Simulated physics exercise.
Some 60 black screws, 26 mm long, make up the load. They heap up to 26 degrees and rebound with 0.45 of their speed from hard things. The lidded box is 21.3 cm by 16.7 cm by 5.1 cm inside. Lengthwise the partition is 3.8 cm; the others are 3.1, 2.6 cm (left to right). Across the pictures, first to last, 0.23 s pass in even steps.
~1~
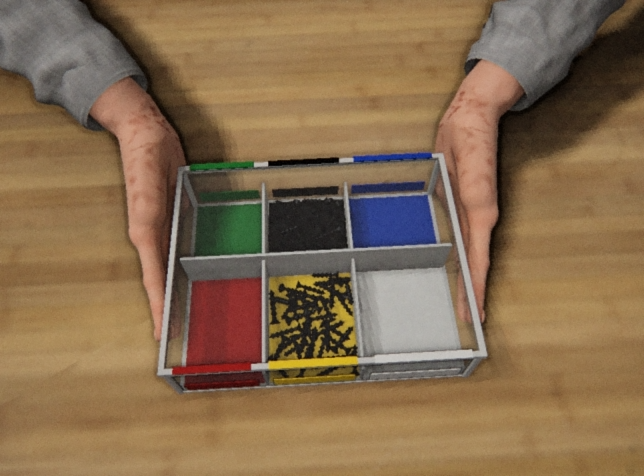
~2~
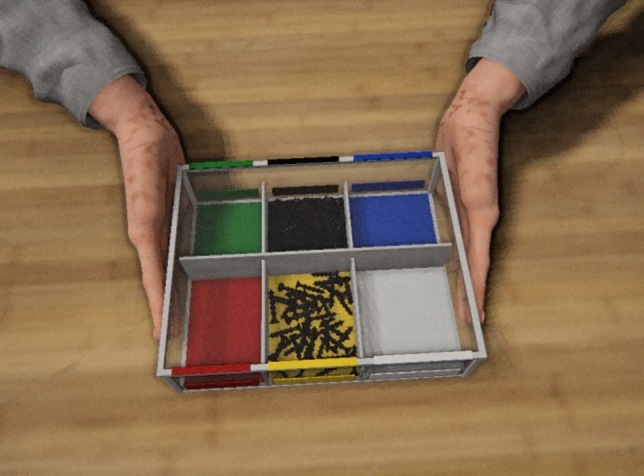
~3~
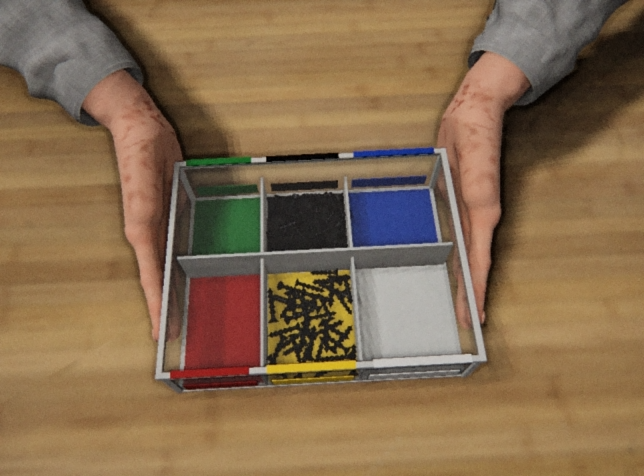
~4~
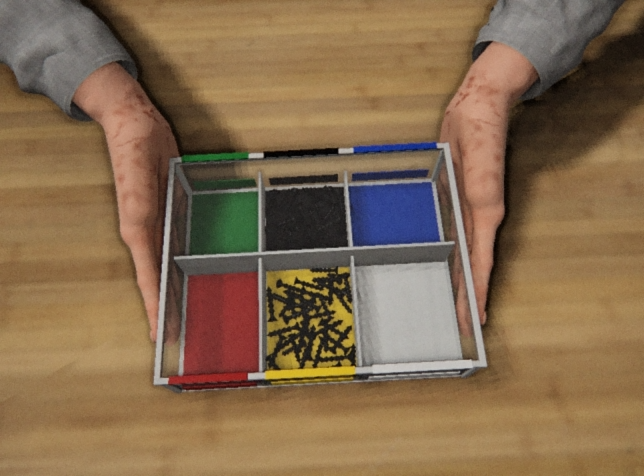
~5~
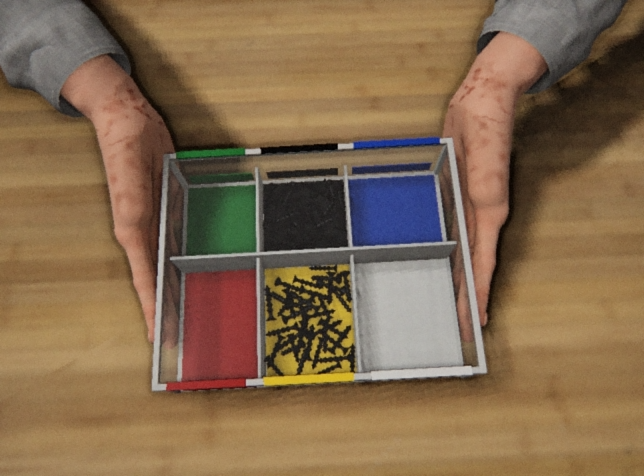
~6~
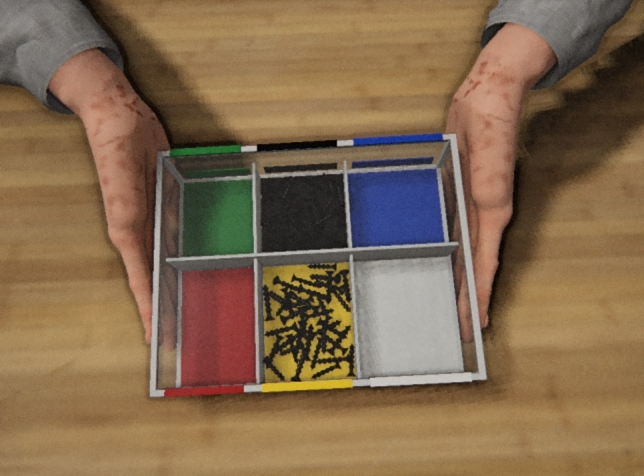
On a wooden tabletop, two hands in grey sleeves hold a clear divided box with six coloured compartments and slowly tilt it slightly, its front left corner lowest, while black screws lie scattered across the yellow section.
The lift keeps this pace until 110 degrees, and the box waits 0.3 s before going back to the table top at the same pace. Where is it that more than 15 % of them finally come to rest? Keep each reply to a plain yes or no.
Here goes: Red no; blue no; green no; yellow yes; white no; black yes.
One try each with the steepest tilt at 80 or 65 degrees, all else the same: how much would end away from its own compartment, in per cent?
Roughly 5 percent, then roughly 0 percent.
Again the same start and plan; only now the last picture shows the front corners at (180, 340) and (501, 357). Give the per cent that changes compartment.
In that case close to 100 per cent.
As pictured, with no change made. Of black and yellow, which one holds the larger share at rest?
The yellow compartment ends up with more.
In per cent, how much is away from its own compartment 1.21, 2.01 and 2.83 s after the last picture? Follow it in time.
Sequence: 10 / 10 / 10.
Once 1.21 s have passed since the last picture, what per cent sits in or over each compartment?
Red 5 %, blue 0 %, green 0 %, yellow 60 %, white 0 %, black 35 %.
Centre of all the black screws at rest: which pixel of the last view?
Close to pixel (300, 354).
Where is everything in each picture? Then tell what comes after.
The first frame shows box tilt 0 degrees, front corners at (165, 370) and (479, 352); yellow 55 %, black 45 %.
The second frame shows box tilt 1 degrees, front corners at (164, 371) and (479, 353).
The third frame shows box tilt 3 degrees, front corners at (163, 374) and (479, 356), lowest corner left front.
The fourth frame shows box tilt 7 degrees, front corners at (161, 379) and (479, 361), lowest corner left front.
The fifth frame shows box tilt 11 degrees, front corners at (159, 385) and (479, 367), lowest corner left front.
The sixth frame shows box tilt 15 degrees, front corners at (157, 390) and (479, 373), lowest corner left front; yellow 55 %, black 45 %.
Then, 1.21 s after the last picture, tilt 110 degrees; red 5 %, yellow 60 %, black 35 %.
Then, 2.01 s after the last picture, tilt 57 degrees; red 5 %, yellow 65 %, black 30 %.
Then, 2.83 s after the last picture, tilt 0 degrees; red 5 %, yellow 65 %, black 30 %.
In the end, red 5 %, blue 0 %, green 0 %, yellow 65 %, white 0 %, black 30 %.
